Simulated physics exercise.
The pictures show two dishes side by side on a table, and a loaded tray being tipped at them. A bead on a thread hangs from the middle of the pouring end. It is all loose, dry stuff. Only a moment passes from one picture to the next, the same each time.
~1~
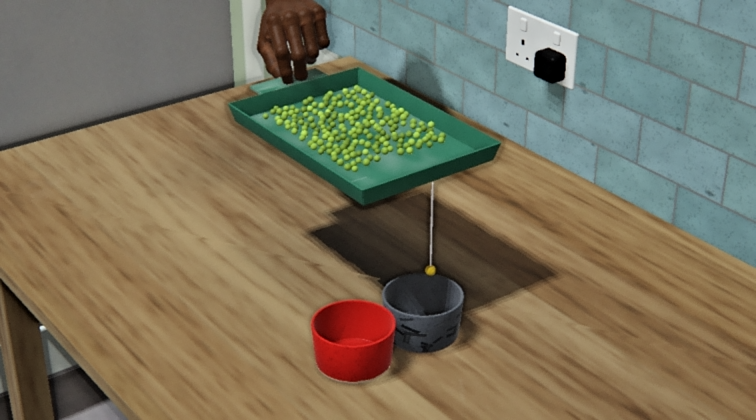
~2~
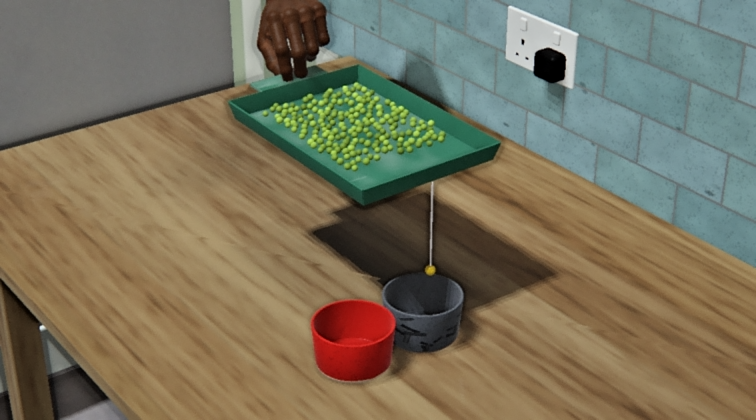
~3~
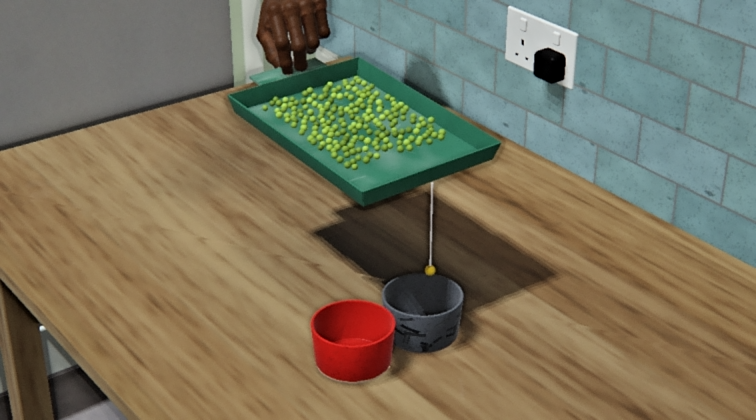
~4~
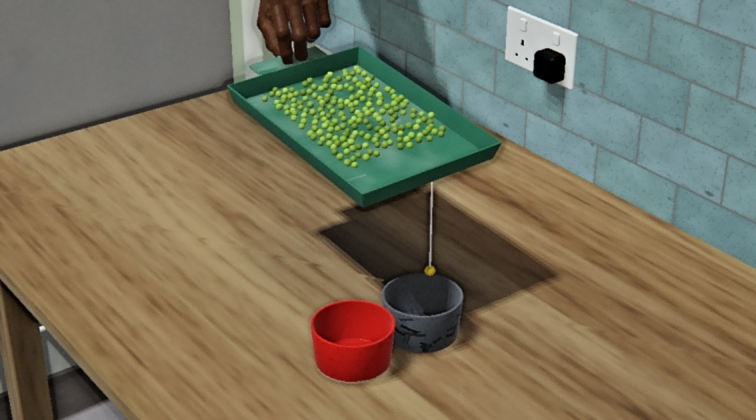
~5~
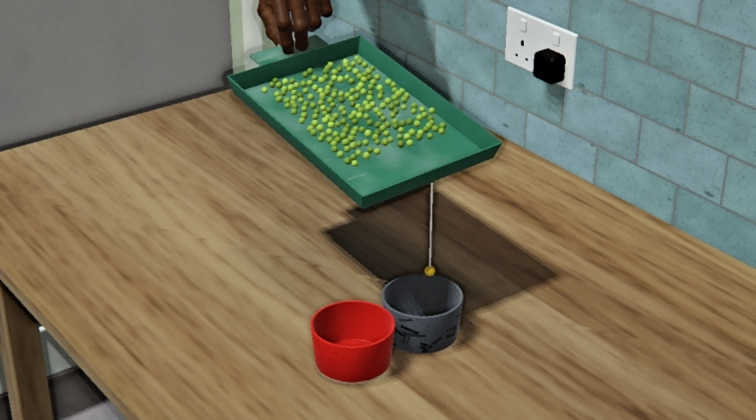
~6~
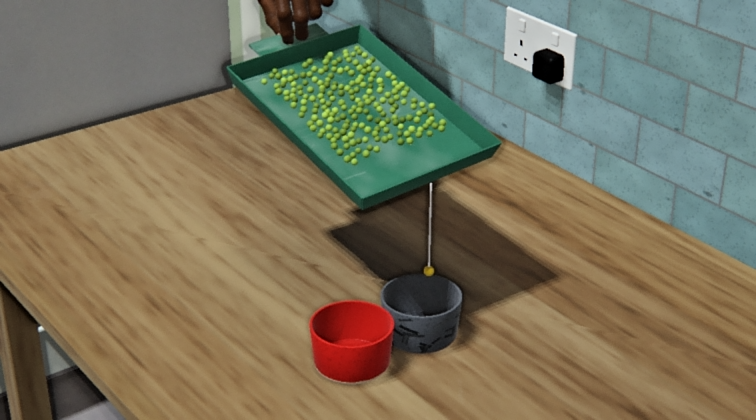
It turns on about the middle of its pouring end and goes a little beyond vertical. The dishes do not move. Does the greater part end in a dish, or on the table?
Together they catch the larger part.
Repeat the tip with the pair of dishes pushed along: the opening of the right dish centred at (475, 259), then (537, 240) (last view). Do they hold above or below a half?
In turn: The smaller part; the smaller part.
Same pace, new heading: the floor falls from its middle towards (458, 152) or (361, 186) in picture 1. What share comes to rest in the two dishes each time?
First some 0, then 80 per cent.
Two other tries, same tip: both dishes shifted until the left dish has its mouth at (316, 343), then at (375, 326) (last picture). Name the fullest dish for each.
In turn: The right-hand dish; the left dish.
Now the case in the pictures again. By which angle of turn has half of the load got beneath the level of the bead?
Near 105 degrees.
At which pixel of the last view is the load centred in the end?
Close to (386, 354).
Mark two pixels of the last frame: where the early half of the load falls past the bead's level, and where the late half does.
At about (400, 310), then at (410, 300).
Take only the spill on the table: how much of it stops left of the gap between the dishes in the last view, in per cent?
Near 10 %.
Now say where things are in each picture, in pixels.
The first picture shows corners of the pouring end at (364, 186) and (494, 142), level; middle of the load at (358, 125), dried peas; left dish at (378, 358); right dish at (447, 328); bead on its thread at (430, 270).
The second picture shows corners of the pouring end at (364, 186) and (494, 142), level; middle of the load at (358, 123).
The third picture shows corners of the pouring end at (364, 188) and (494, 141), tipped barely, lowest at the left corner; middle of the load at (358, 119).
The fourth picture shows corners of the pouring end at (364, 189) and (494, 141), tipped a little, lowest at the left corner; middle of the load at (358, 113).
The fifth picture shows corners of the pouring end at (364, 191) and (495, 141), tipped a little, lowest at the left corner; middle of the load at (358, 107).
The sixth picture shows corners of the pouring end at (364, 193) and (494, 141), tipped a little, lowest at the left corner; middle of the load at (358, 101); left dish at (376, 359); right dish at (446, 329).
Soon, tray tipped steeply; nearly all on the tray; a stray few outside both; a stray few in the air.
A while on, tray tipped right over; nearly all on the tray; a stray few in the left dish; a stray few in the right dish; a stray few outside both; a stray few in the air.
Towards the end, tray tipped past a quarter turn; about a third in the left dish; about a quarter in the right dish; about a third outside both.
Finally, tray tipped past a quarter turn; about a third in the left dish; about a quarter in the right dish; about a third outside both.
